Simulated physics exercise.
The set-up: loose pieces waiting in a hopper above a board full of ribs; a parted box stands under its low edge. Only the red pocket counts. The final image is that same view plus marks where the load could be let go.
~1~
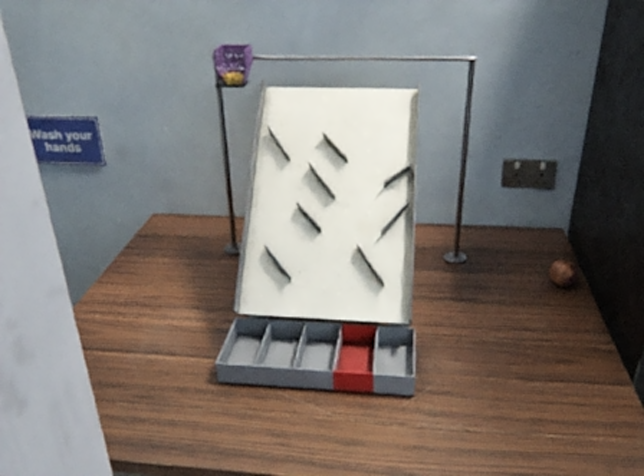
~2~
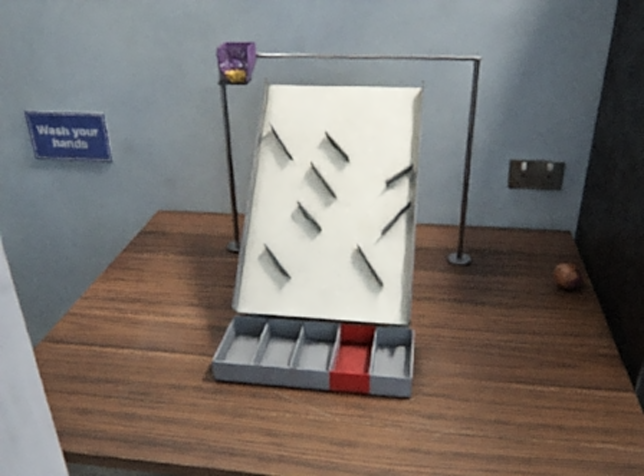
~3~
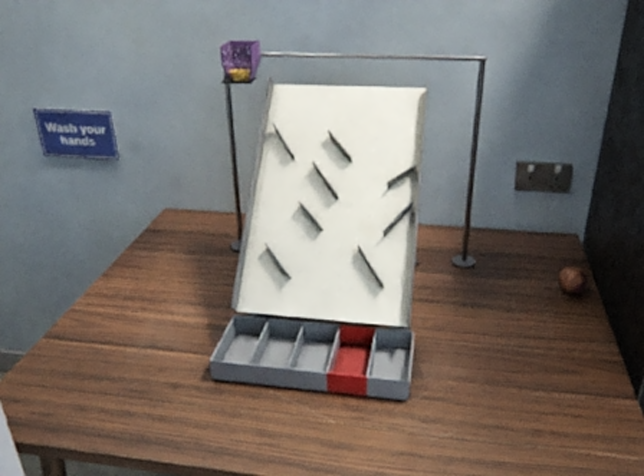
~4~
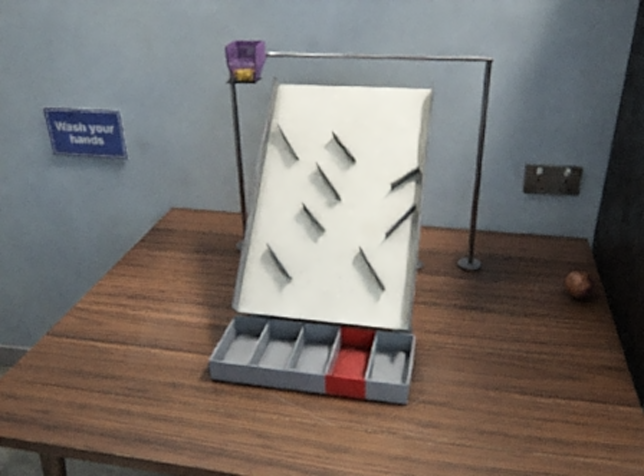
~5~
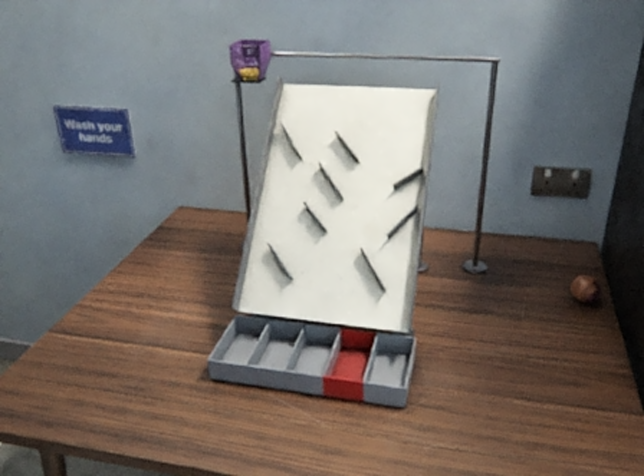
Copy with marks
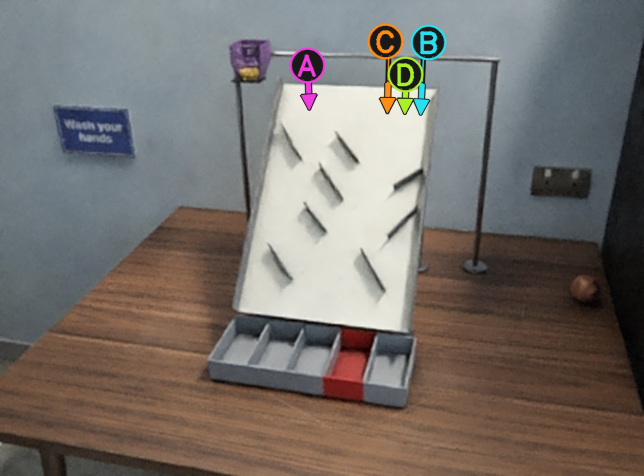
The camera drifts slightly leftward around a wooden table against a blue-grey wall, seen from the front and a little above, while everything on the table stays still. A white sloping board with short dark ribs stands over a grey box of five pockets, the fourth from the left red. A small purple container sits upper left on a metal frame, with a blue sign left and a brownish ball right.
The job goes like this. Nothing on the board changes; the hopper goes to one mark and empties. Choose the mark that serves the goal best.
Go for A.
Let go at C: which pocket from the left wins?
The fifth from the left.
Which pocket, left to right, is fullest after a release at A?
The fourth.
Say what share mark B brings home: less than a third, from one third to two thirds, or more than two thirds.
Mark B gives less than a third.
On the marked copy, mark A meets the board at (309, 104); mark B meets the board at (420, 109); mark C meets the board at (387, 107); mark D meets the board at (405, 108).
With A, roughly two thirds in the red pocket, roughly a third in other pockets.
With B, just a few in the red pocket, the larger part in other pockets, about a tenth held on the board.
With C, about a tenth in the red pocket, almost all in other pockets.
With D, about a tenth in the red pocket, almost all in other pockets.
